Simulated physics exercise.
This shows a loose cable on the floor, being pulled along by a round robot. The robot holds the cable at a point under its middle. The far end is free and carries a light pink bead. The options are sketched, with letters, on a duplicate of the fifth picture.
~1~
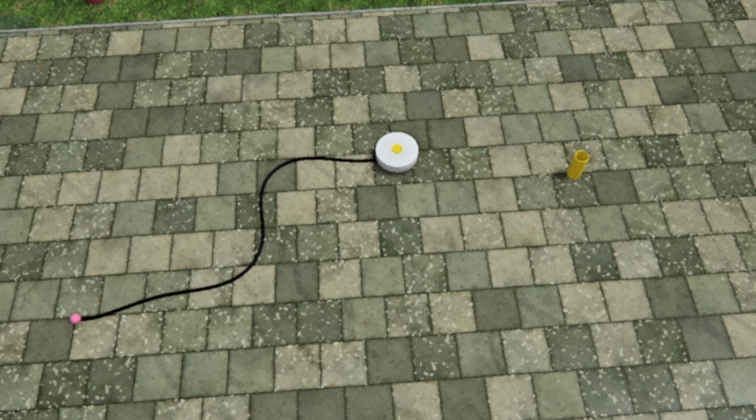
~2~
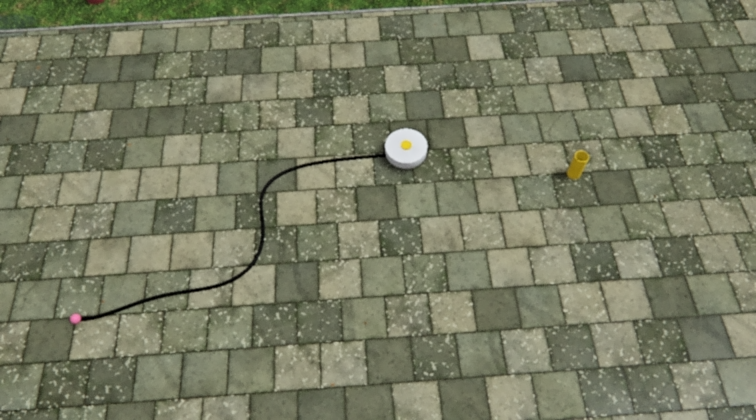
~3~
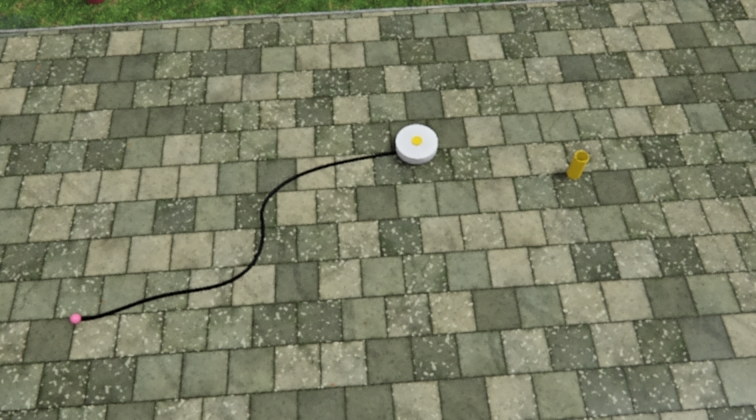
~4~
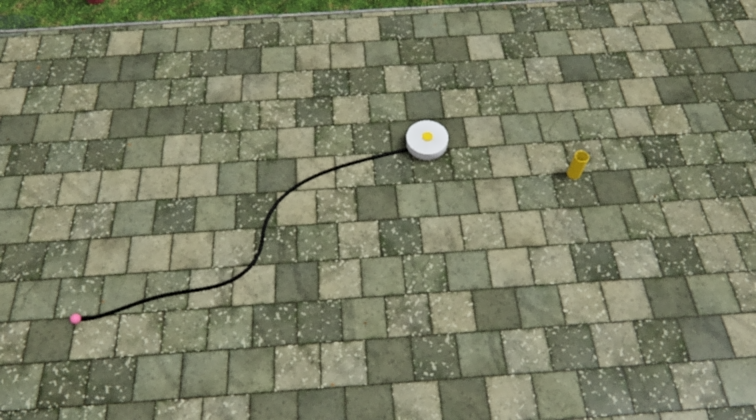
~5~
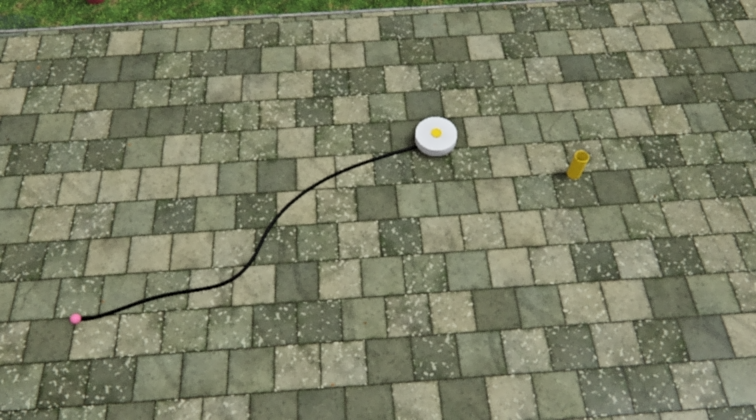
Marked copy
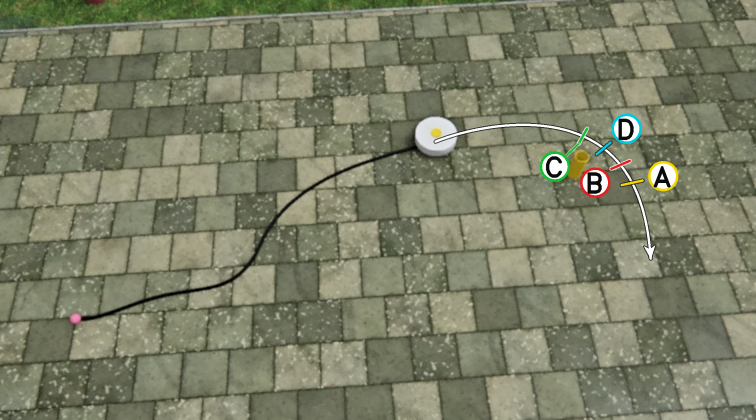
The clip shows a round white robot with a yellow center sliding slowly up and to the right across paving, pulling a black cable whose curve gradually straightens, while its pink-beaded free end and a yellow post stay still.
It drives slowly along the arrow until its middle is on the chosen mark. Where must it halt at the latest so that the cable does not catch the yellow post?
Stop at B.
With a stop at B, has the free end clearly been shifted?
By then, yes.
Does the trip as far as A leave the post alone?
For that mark, no.
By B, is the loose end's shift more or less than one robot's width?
By then, more.
On the copy, A at (632, 183); B at (621, 165); C at (583, 136); D at (604, 148); the route from (435, 142) via (585, 137) to (651, 259).
On B. First, robot (503, 122), middle of the cable (327, 205), free end (135, 300).
Then, robot (572, 127), middle of the cable (386, 184), free end (199, 268).
Finally, robot (623, 161), middle of the cable (422, 179), free end (235, 251); nothing has been touched.
By contrast, A brings the cable against the post; C is safe but short; D is safe but short.
